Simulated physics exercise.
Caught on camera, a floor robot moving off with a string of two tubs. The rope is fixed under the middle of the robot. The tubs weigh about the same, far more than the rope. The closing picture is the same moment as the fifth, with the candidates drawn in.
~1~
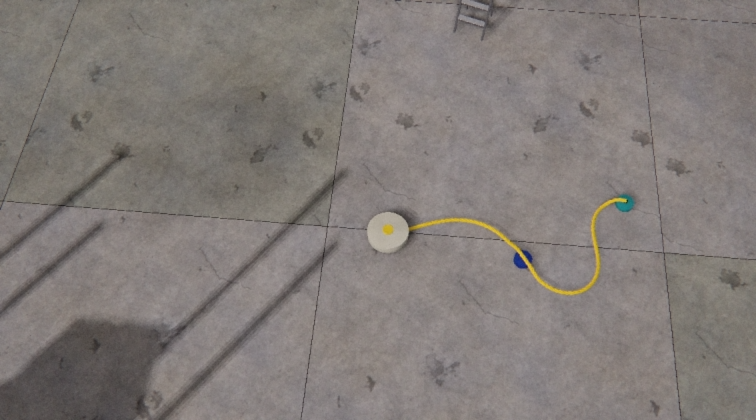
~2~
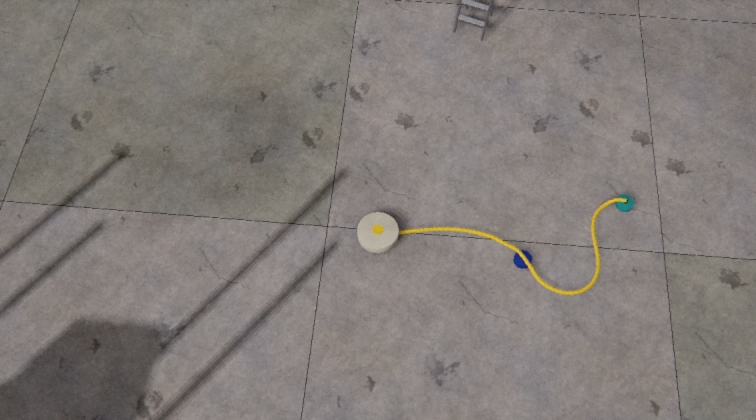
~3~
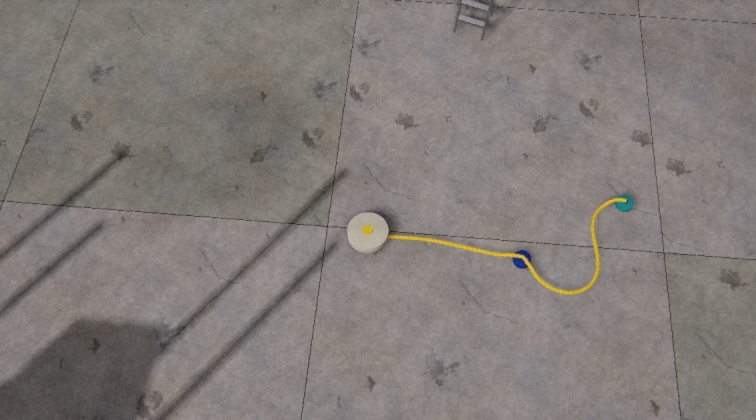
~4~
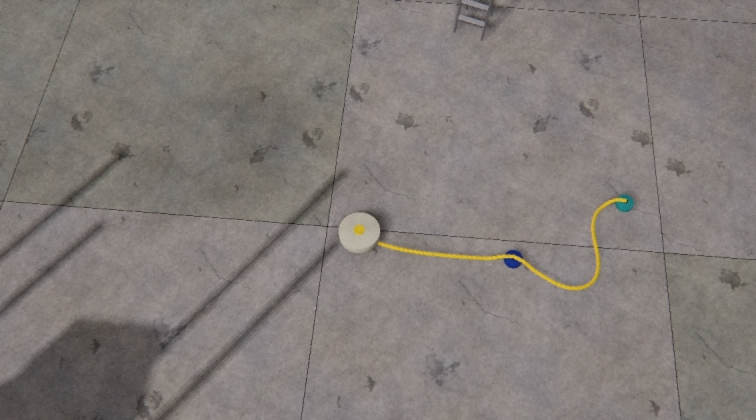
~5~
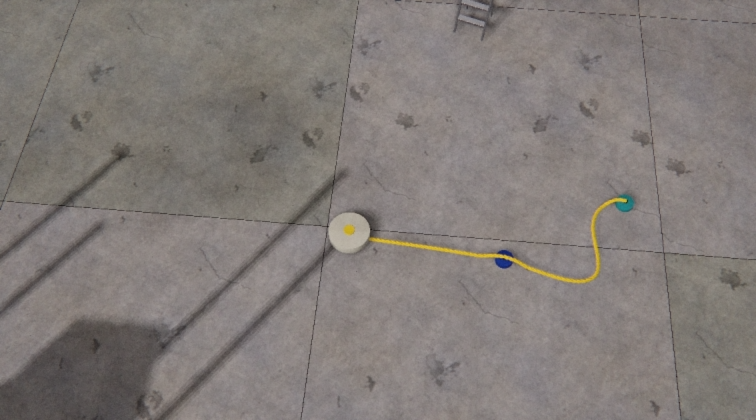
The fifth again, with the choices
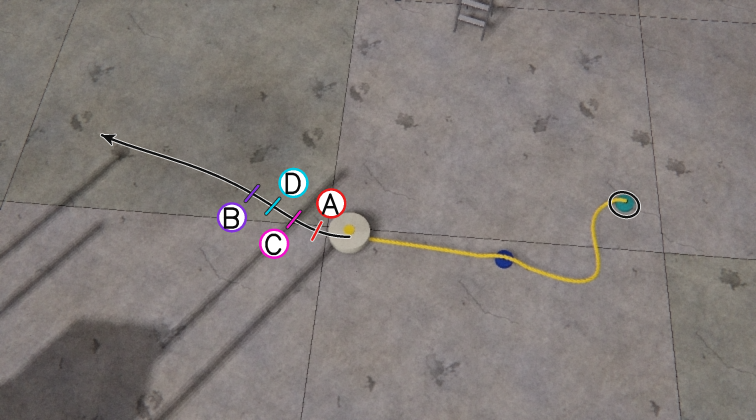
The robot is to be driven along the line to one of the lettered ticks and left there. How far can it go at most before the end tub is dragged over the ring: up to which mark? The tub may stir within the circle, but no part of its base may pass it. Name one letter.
No farther than C.
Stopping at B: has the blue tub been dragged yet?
Yes.
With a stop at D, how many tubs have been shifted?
Two.
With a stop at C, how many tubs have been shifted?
One.
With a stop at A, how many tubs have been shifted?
By then, one.
On the copy, A at (317, 231); B at (252, 193); C at (294, 219); D at (273, 206); the ring at (624, 204); the route from (350, 237) via (225, 180) to (102, 135).
On C. First, robot (328, 231); turquoise tub (625, 203); blue tub (482, 256).
Then, robot (309, 224); turquoise tub (625, 203); blue tub (462, 253).
Finally, robot (293, 216); turquoise tub (625, 203); blue tub (444, 249); the ringed tub at the far end is still in its ring.
By contrast, A is safe but short; B drags the last tub to (594, 210); D drags the last tub to (613, 206).
